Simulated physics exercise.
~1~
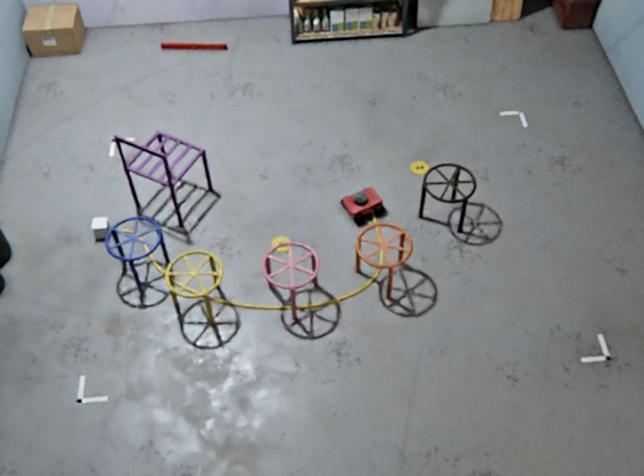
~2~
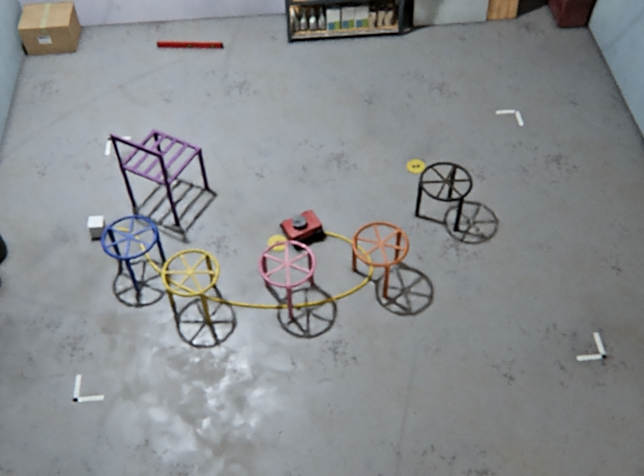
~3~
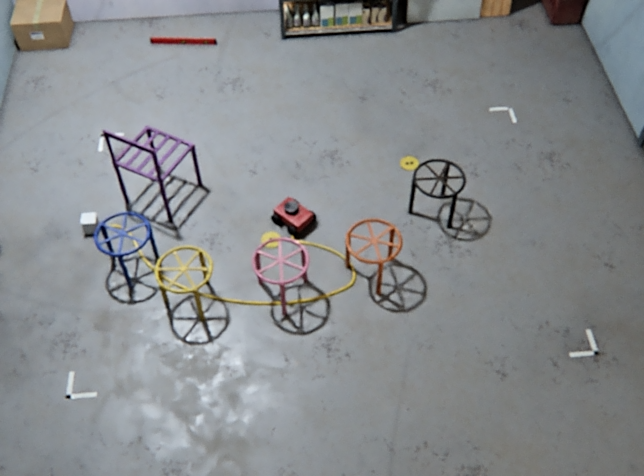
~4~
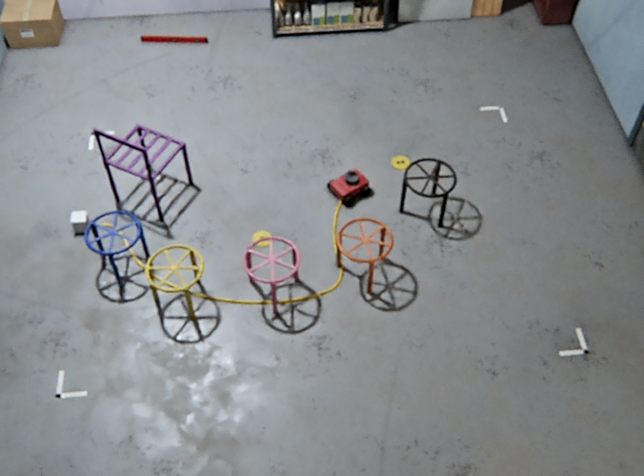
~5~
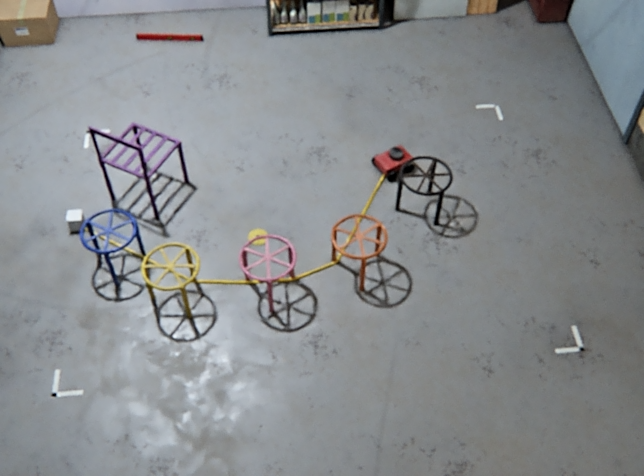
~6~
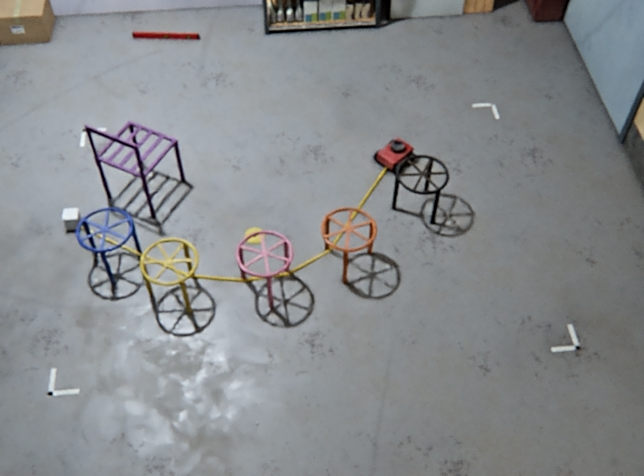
Red cart trailing a yellow cord among colourful stools, moving left, then back right and stopping beside the black stool, cord pulled straighter.
